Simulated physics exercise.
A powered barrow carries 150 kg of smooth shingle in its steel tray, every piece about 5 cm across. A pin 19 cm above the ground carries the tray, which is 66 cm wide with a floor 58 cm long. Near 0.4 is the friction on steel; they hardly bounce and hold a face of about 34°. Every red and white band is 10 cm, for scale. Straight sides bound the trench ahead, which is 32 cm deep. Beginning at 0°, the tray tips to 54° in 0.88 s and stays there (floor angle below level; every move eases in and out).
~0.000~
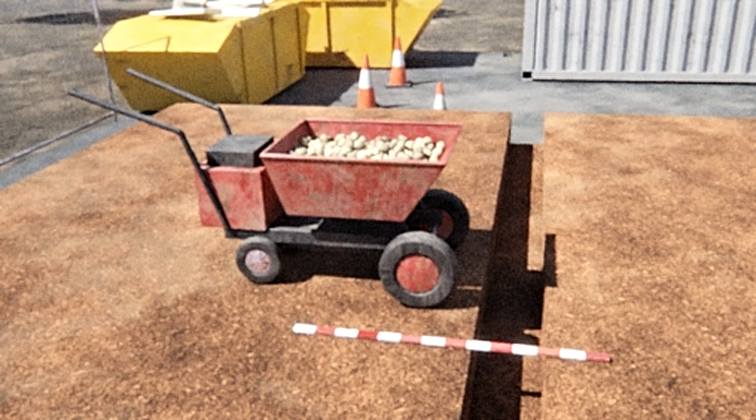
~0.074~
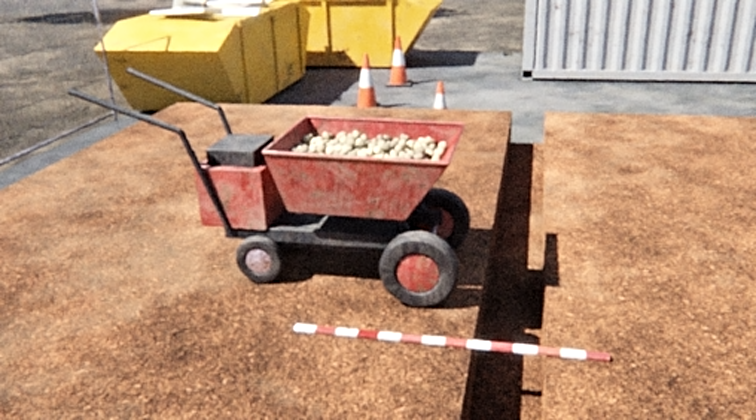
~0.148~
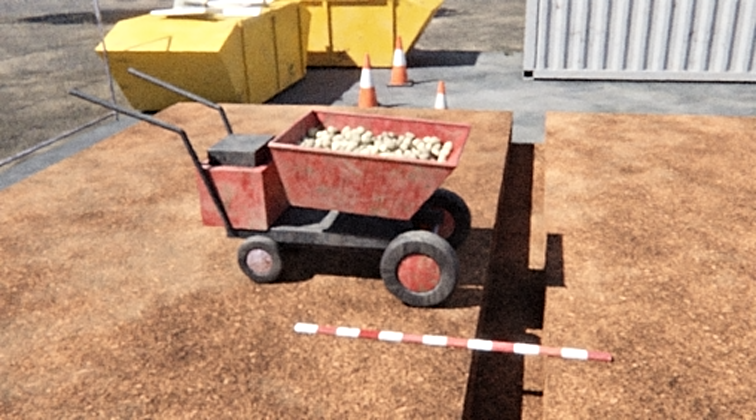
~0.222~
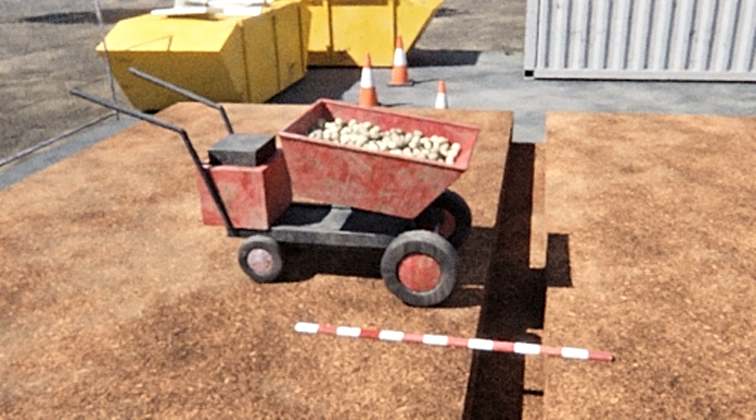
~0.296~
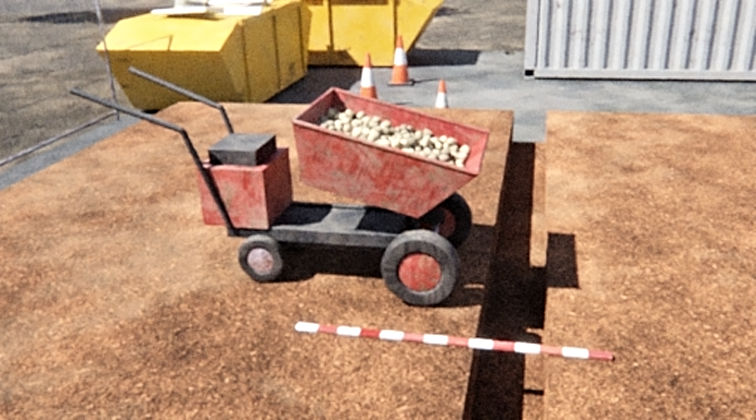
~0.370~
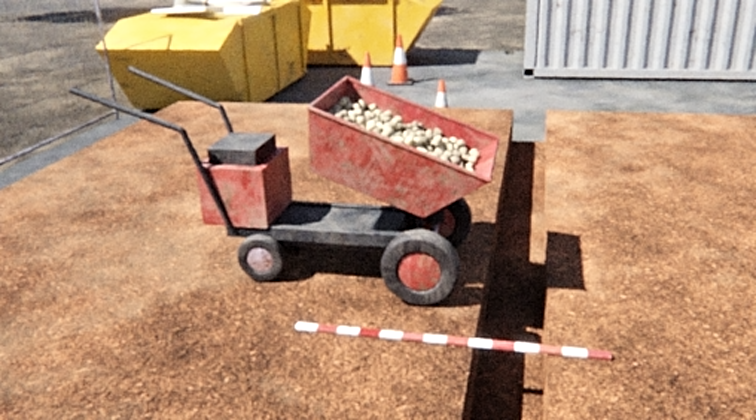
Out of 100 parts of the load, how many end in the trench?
Some 10 out of 100.
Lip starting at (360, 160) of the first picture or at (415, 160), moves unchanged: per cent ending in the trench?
Around 45% for the first place and 25% for the second.
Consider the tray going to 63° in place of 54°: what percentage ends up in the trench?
Then about 20 per cent.
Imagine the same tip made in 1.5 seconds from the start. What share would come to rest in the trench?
That would give about 15 percent.
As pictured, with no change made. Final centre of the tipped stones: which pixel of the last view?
Roughly at (592, 284).
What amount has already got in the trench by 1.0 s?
Some 0 per cent.
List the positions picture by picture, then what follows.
Lip at (446, 164), floor tilted 0°, highest stones at (385, 148), in the first picture.
The tray is at 1°, its lip at (449, 164); the top of the load is at (354, 143); the stones move at 0.2 m/s on average, in the second picture.
The tray is at 4°, its lip at (456, 166); the top of the load is at (324, 137); the stones move at 0.5 m/s on average, in the third picture.
Lip at (466, 169), floor tilted 9°, highest stones at (327, 128); the stones move at 0.7 m/s on average, in the fourth picture.
Lip at (478, 174), floor tilted 14°, highest stones at (338, 118); the stones move at 0.8 m/s on average, in the fifth picture.
Lip at (490, 181), floor tilted 21°, highest stones at (348, 107); the stones move at 0.9 m/s on average, in the sixth picture.
After 0.7 s the floor is at 46°; 100 % in the tray; the foremost stones are at (510, 196).
After 1.0 s the floor is at 54°; 93 % in the tray, 2 % in the trench, 5 % past the trench; the foremost stones are at (581, 250).
After 1.3 s the floor is at 54°; 65 % in the tray, 2 % in the trench, 33 % past the trench; the foremost stones are at (681, 304).
After 3.3 s the floor is at 54°; 49 % in the tray, 10 % in the trench, 41 % past the trench; the foremost stones are past the picture's edge.
